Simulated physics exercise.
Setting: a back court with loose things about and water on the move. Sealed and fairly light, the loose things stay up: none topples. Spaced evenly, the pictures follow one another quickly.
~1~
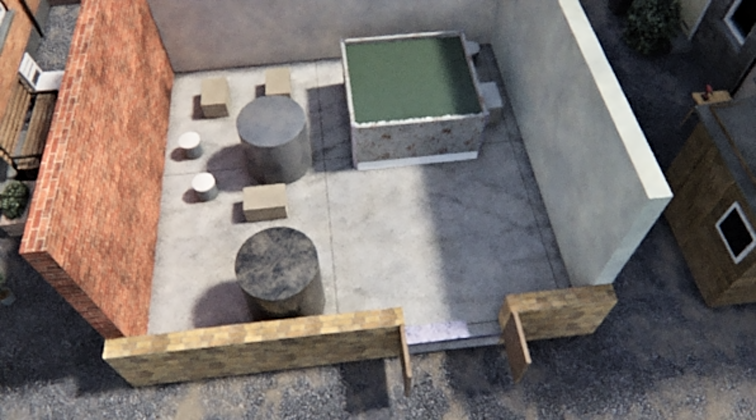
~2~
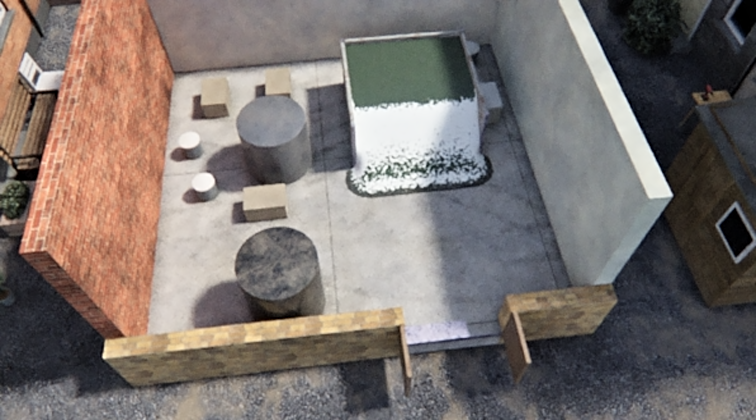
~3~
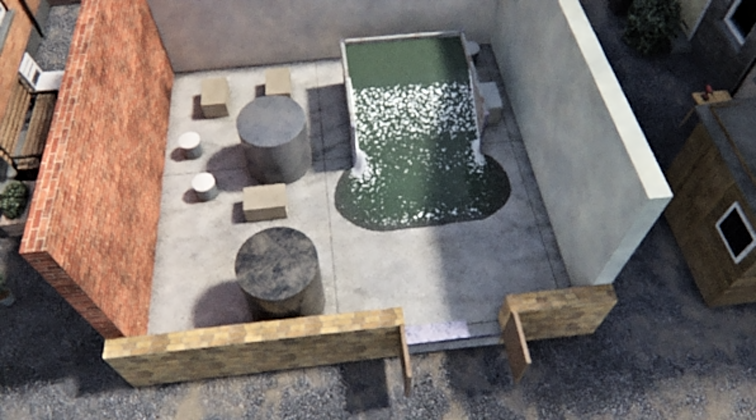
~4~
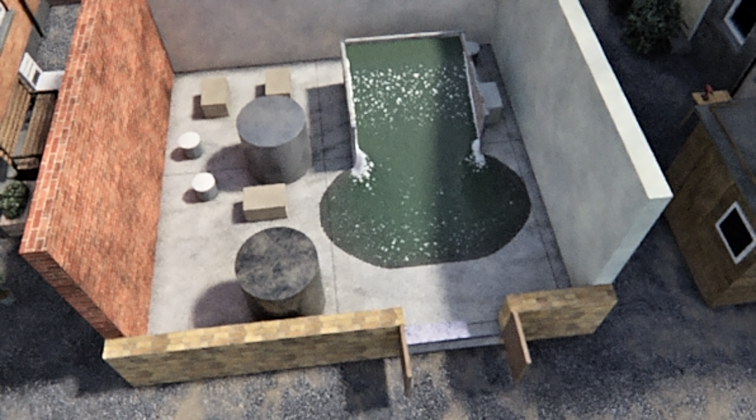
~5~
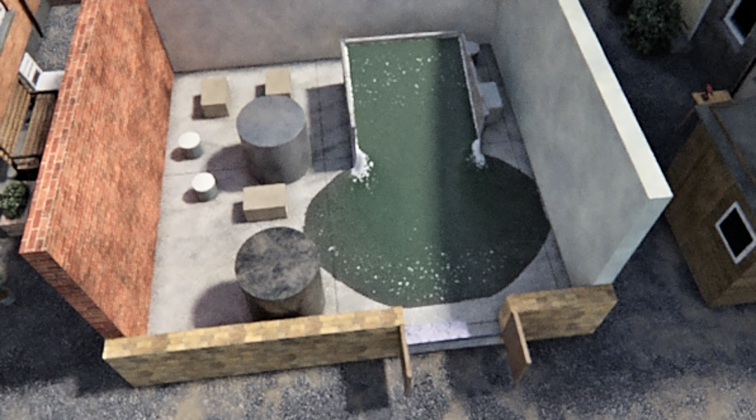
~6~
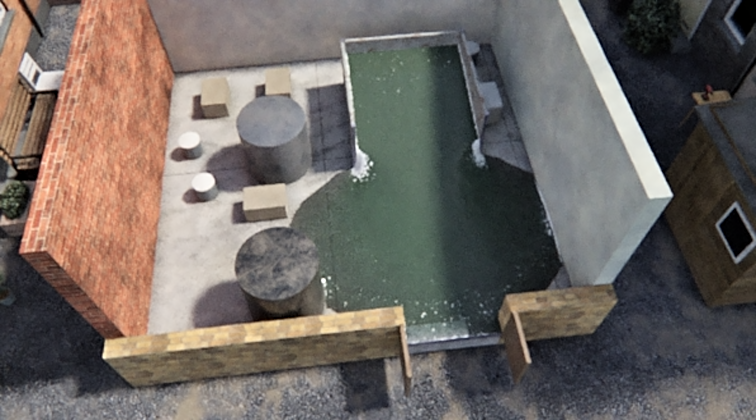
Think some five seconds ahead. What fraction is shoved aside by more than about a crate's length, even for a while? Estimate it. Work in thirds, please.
My answer: One to two thirds.
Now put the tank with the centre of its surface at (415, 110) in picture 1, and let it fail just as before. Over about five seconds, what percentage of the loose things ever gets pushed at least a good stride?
Estimate: Approx. 70 %.
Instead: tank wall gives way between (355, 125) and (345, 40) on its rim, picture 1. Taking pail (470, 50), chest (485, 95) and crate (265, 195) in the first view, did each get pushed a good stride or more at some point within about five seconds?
Object by object: Short of it, short of it, covered the distance.
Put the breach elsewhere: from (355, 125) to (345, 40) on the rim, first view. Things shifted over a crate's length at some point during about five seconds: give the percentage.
By my reckoning, around 70 percent.
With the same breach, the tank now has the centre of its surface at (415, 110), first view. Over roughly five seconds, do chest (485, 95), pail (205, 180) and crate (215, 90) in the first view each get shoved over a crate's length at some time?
The first: Travelled far enough; the second: Travelled far enough; the third: Did not travel far.
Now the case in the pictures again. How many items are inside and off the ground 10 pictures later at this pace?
That number is 0.
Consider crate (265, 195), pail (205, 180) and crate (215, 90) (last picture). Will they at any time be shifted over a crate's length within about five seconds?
Taking them as listed, the first cleared the mark, the next cleared the mark, and the last remained nearby.
A moment on, 0 of 7 are well off their spots; 0 afloat.
Next, 0 of 7 are well off their spots; 0 afloat.
Later, 0 of 7 are well off their spots; 0 afloat.
In the end, 4 of 7 are well off their spots, and 4 have been at some point; 4 afloat.
